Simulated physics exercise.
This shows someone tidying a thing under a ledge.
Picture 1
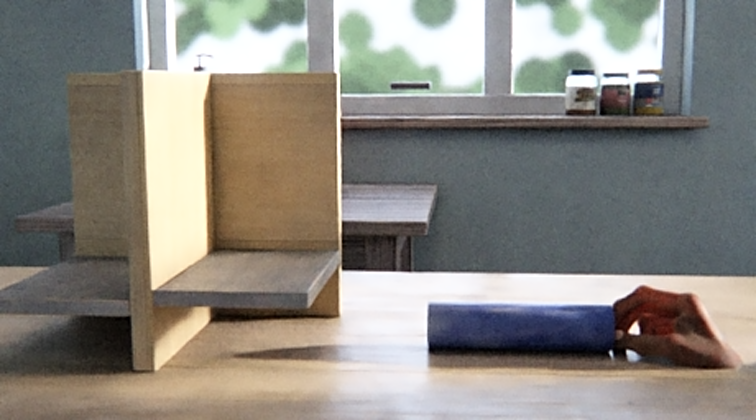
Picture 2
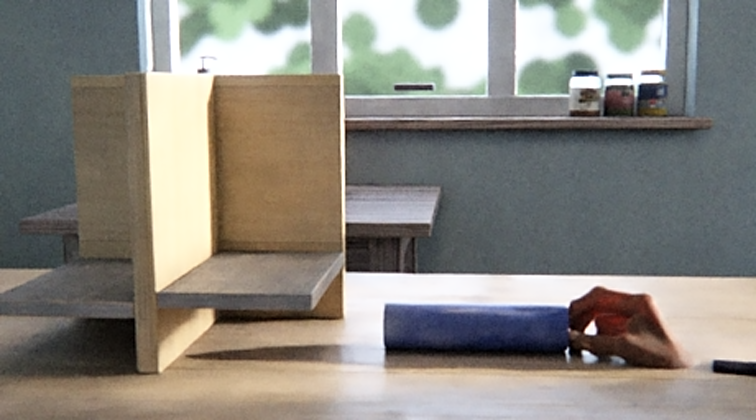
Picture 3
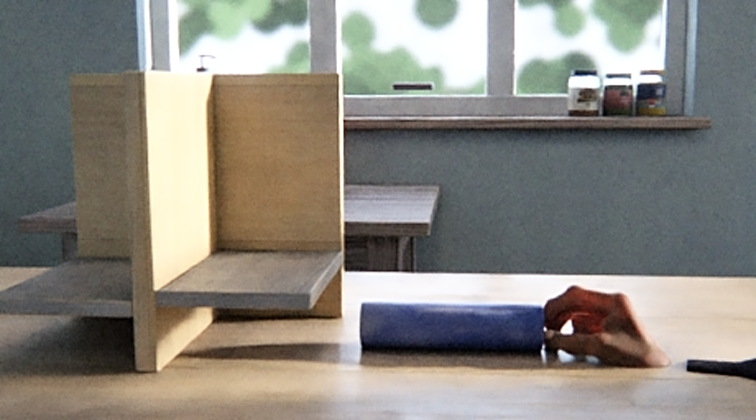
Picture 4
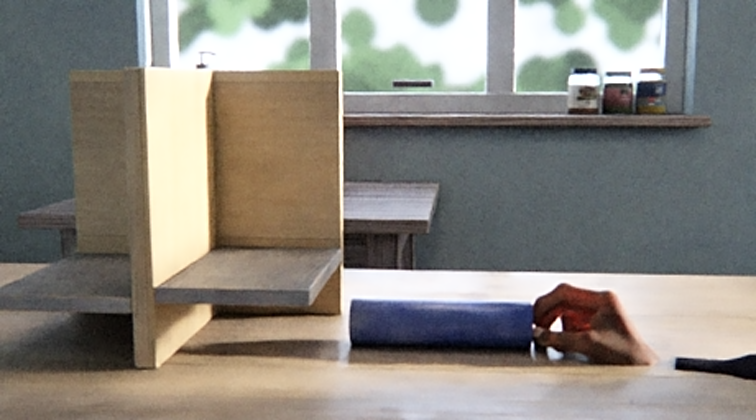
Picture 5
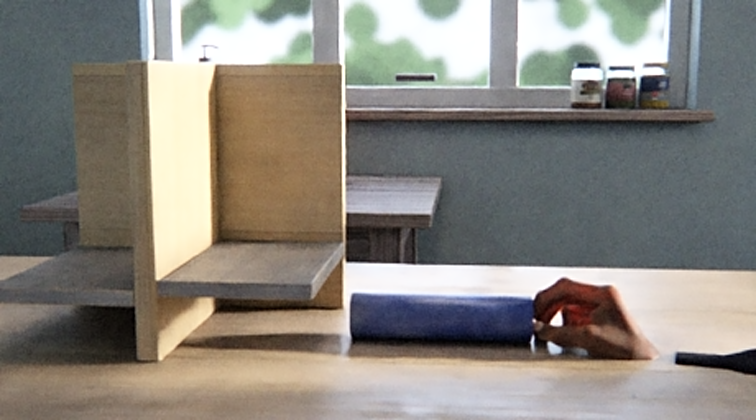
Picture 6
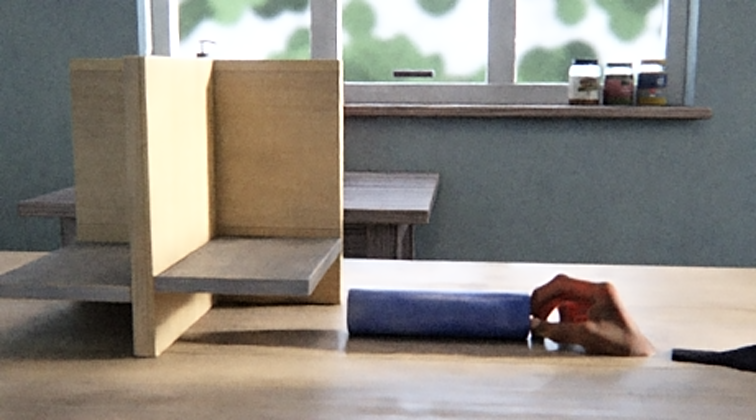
On a sunlit wooden table near a window, a hand slid a blue cylinder lying on its side leftward toward a wooden shelf unit, slowing until it barely moved, with the shelf staying put.
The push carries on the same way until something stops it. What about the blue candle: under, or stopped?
The blue candle slides in.
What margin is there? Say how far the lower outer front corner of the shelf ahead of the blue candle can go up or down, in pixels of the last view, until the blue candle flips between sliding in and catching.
A shift of 16 pixels, going down.
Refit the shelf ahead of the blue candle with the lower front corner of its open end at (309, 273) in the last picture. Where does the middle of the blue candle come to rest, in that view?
Resting at (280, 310).
Then, 0.34 s after the last picture, blue candle sliding up to the opening near (396, 312).
Then, 0.58 s after the last picture, blue candle part of the way in near (341, 310).
Then, 0.74 s after the last picture, blue candle all the way in near (304, 309).
At rest, the blue candle clears the shelf, near (283, 308).
